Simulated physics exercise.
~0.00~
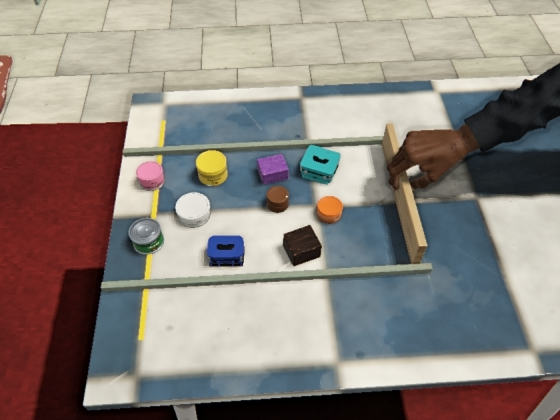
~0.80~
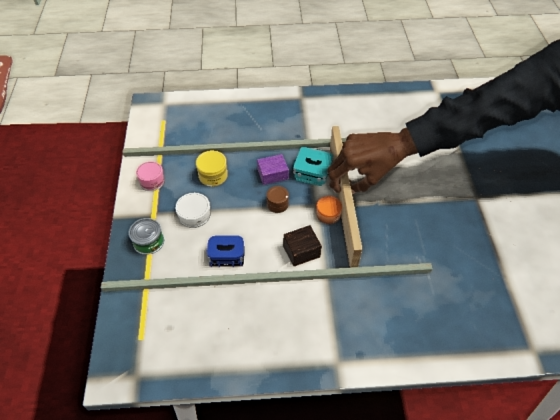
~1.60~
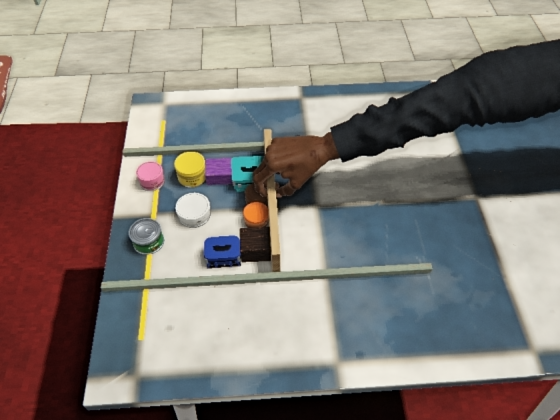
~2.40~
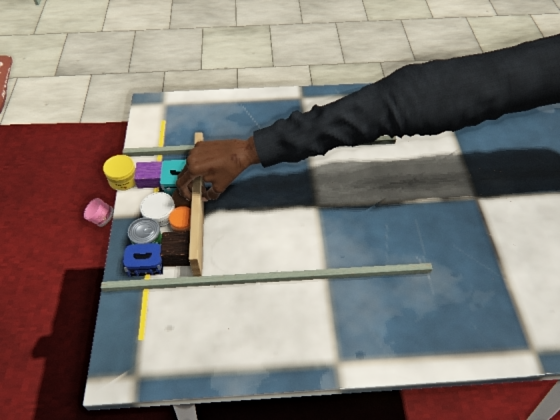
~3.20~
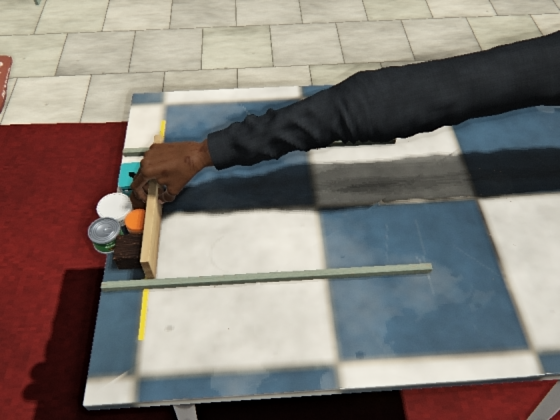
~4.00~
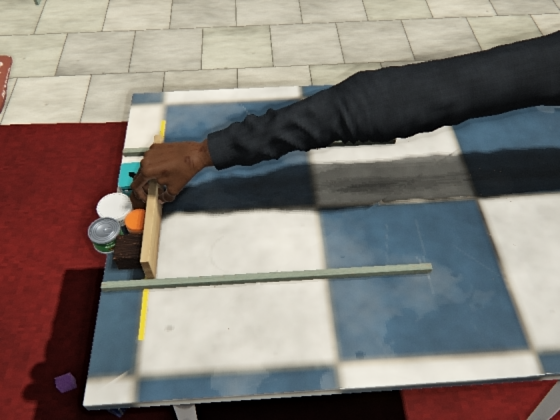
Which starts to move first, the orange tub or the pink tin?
The orange tub starts to move first, pushed left by the board while the pink tin is still at rest. The pink tin only moves later, as the sweep gets closer to the table's edge.
The footage shows a hand sliding a wooden board leftward across a checkered table between two rails, sweeping small tins, tubs and blocks toward the edge. Several, including the pink tin and purple block, go off, while the board stops at the yellow tape with others still at the edge.
